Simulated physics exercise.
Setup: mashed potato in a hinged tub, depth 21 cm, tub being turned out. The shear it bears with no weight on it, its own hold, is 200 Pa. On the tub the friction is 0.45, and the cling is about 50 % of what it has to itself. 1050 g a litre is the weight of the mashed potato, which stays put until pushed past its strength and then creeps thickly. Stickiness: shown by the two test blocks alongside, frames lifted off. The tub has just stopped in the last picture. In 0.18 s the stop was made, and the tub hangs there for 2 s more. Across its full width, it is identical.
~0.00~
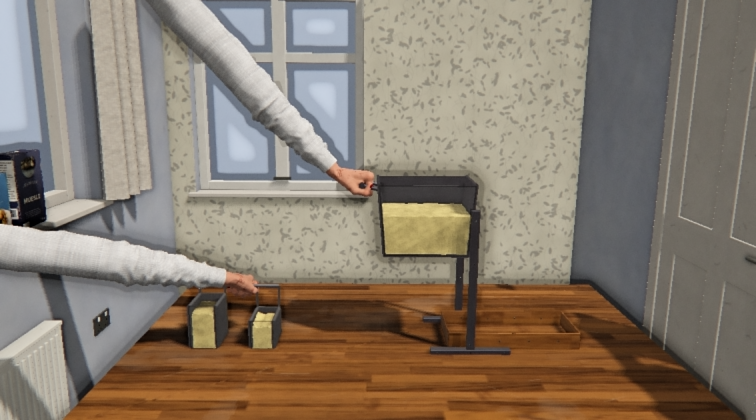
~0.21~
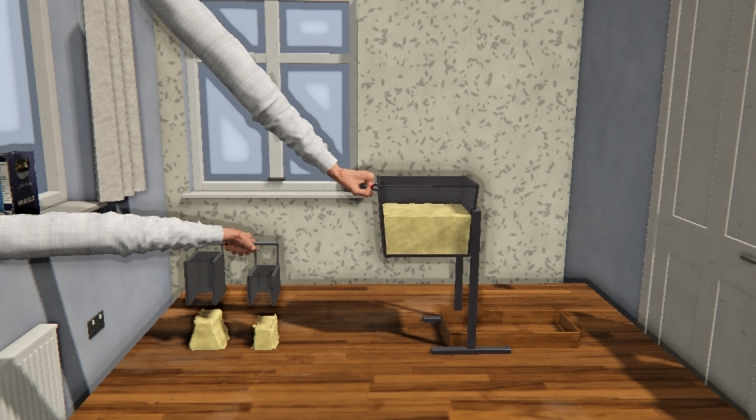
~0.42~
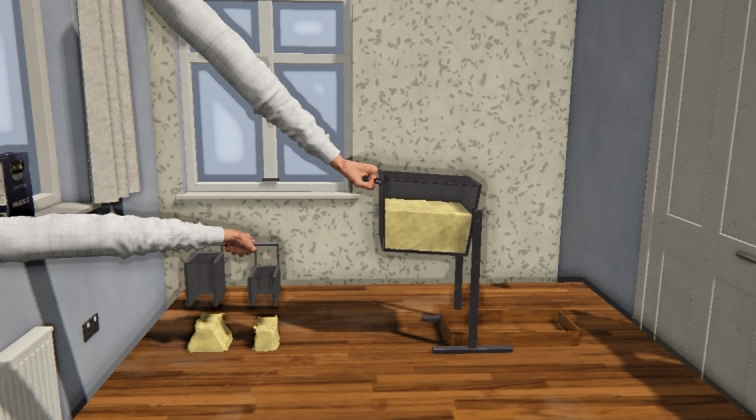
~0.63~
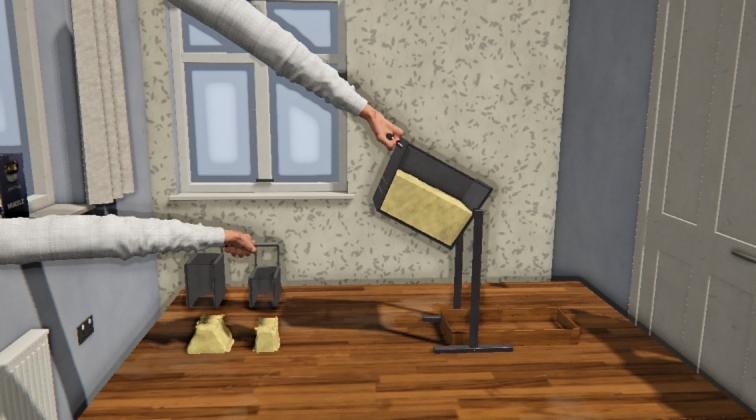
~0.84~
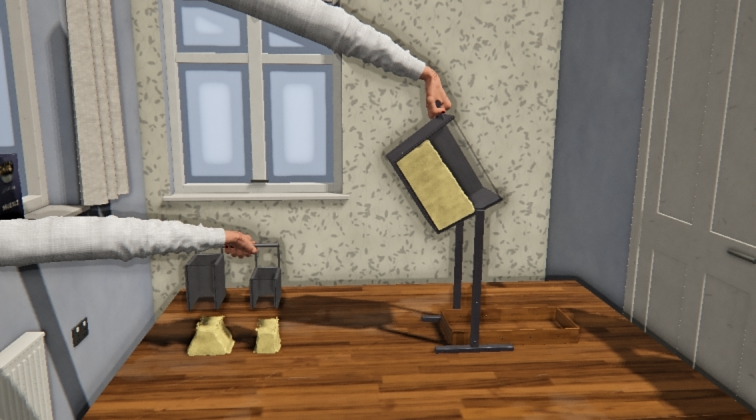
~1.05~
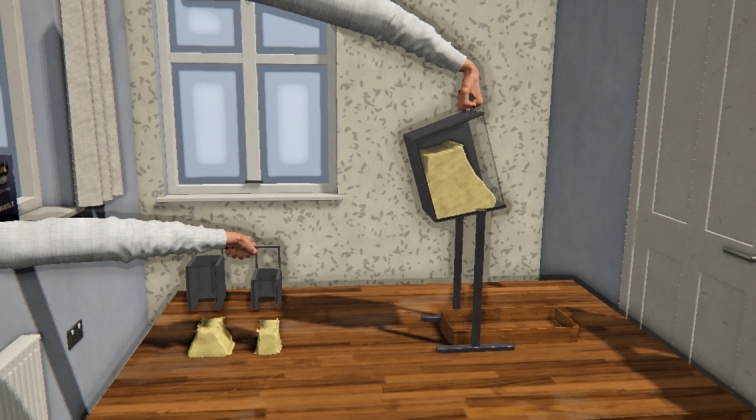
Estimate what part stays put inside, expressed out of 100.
The part that stays inside is near 75 per cent.
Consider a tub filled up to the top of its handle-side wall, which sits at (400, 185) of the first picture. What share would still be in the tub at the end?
In that case close to 100 %.
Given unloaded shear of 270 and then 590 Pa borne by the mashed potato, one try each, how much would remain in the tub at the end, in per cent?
In turn about 90 %, 100 %.
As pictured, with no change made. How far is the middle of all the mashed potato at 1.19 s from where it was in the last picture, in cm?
Roughly 4 cm.
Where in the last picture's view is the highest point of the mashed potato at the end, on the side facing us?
It ends up highest close to (456, 174).
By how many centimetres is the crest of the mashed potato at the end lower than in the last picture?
About 8 cm.
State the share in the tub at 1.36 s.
About 80 %.
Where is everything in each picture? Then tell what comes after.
Handle-side rim at (380, 185), tilt 0 degrees; top of the mashed potato at (454, 216); blocks stand 11 cm, 7.3 cm (left to right), in the first frame.
Handle-side rim at (381, 185), tilt 0 degrees; top of the mashed potato at (454, 216); blocks stand 9.2 cm, 7.2 cm (left to right), in the second frame.
Handle-side rim at (385, 179), tilt 4 degrees; top of the mashed potato at (392, 210); blocks stand 8.4 cm, 7.1 cm (left to right), in the third frame.
Handle-side rim at (409, 144), tilt 28 degrees; top of the mashed potato at (400, 175); blocks stand 8.4 cm, 7.1 cm (left to right), in the fourth frame.
Handle-side rim at (454, 119), tilt 57 degrees; top of the mashed potato at (427, 142); blocks stand 8.4 cm, 7.1 cm (left to right), in the fifth frame.
Handle-side rim at (484, 115), tilt 74 degrees; top of the mashed potato at (459, 147); blocks stand 8.4 cm, 7.1 cm (left to right), in the sixth frame.
After 1.19 s, the tub is at 74 degrees and holds 95 %.
After 1.36 s, the tub is at 74 degrees and holds 82 %.
After 1.53 s, the tub is at 74 degrees and holds 76 %.
After 1.70 s, the tub is at 74 degrees and holds 75 %.
After 3.05 s, at the end, the tub is at 74 degrees and holds 75 %.
